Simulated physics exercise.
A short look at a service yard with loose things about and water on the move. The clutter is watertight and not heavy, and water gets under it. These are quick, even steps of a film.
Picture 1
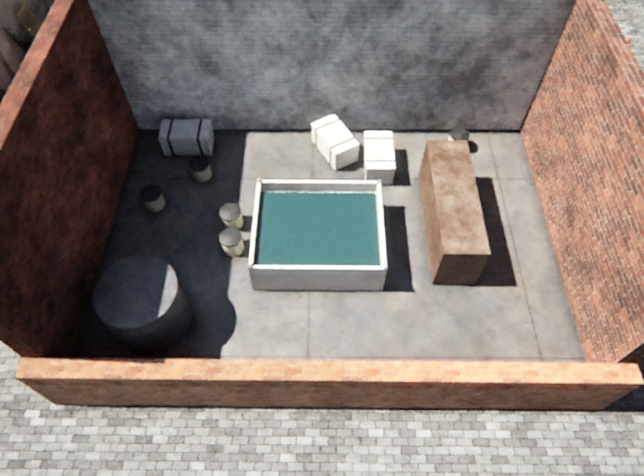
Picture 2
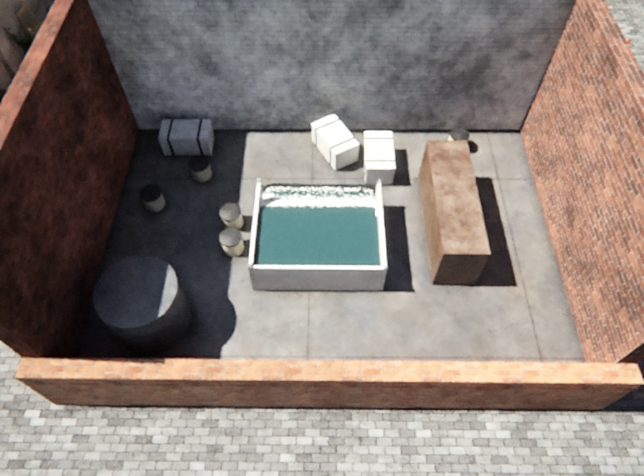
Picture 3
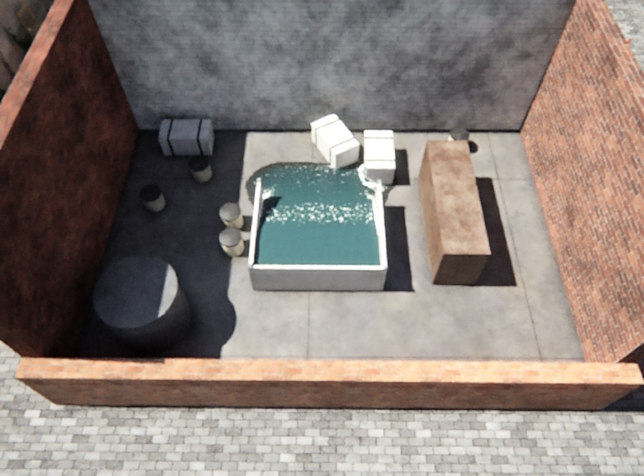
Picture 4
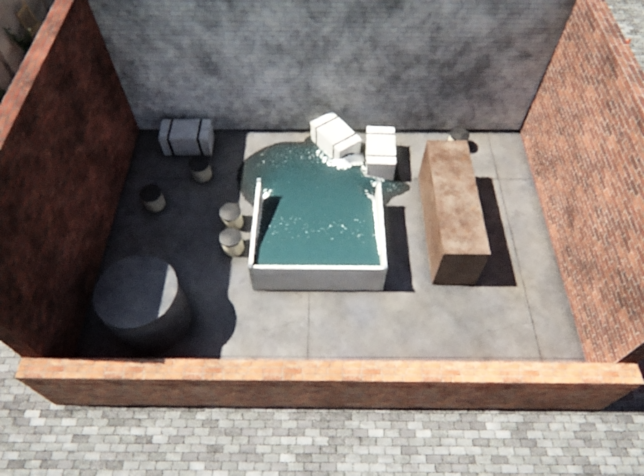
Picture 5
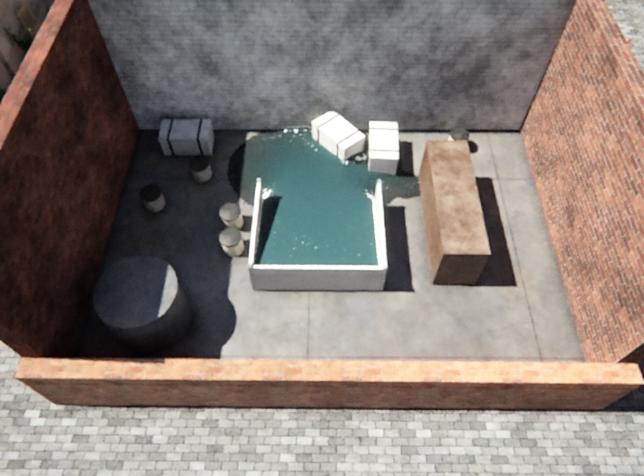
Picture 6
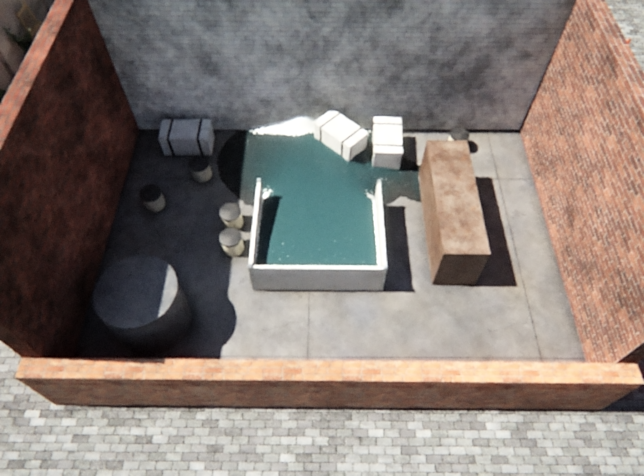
In a walled yard, the back side of a pool gave way and water poured out toward the rear wall, nudging two white strapped boxes slightly as it spread across the ground.
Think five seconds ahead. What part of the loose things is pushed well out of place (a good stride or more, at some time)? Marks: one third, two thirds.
That comes to at least two thirds.
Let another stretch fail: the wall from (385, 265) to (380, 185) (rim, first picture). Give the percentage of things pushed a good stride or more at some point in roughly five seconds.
About 60 per cent.
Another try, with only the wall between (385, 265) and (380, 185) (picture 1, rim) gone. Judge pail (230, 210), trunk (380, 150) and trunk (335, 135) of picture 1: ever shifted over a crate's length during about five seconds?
In that order: Never so far, shifted that much, moved that far.
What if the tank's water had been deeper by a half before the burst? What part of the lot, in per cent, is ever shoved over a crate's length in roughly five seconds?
About 80 per cent.
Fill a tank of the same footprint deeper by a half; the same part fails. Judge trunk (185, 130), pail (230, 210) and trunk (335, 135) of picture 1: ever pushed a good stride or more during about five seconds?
In turn: Moved that far, not that far, shifted that much.
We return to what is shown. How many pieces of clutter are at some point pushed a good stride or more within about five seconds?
I count 6.
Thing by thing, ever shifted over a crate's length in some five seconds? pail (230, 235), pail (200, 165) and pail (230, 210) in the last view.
One after the other: No, yes, never so far.
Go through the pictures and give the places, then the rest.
The first frame shows a trunk at (380, 149) rests on the ground; a trunk at (335, 133), on the bottom; 0 of 8 have shifted.
The second frame shows a trunk at (380, 149) rests on the ground; a trunk at (335, 133), on the bottom; 0 of 8 have shifted.
The third frame shows a trunk at (380, 149) rests on the ground; a trunk at (335, 133) rests on the ground; 0 of 8 have shifted.
The fourth frame shows a trunk at (381, 145) rests on the ground, close to its start; a trunk at (336, 131), on the bottom, close to its start; 2 of 8 have shifted.
The fifth frame shows a trunk at (384, 140) rests on the ground, close to its start; a trunk at (338, 129) rests on the ground, close to its start; 2 of 8 have shifted.
The sixth frame shows a trunk at (388, 134) rests on the ground, a stride from its start; a trunk at (341, 128), afloat, close to its start; 2 of 8 have shifted.
A moment on, 1 of 8 are well off their spots; 1 afloat.
Next, 4 of 8 are well off their spots; 3 afloat.
Later, 6 of 8 are well off their spots; 3 afloat.
In the end, 6 of 8 are well off their spots, and 6 have been at some point; 3 afloat.
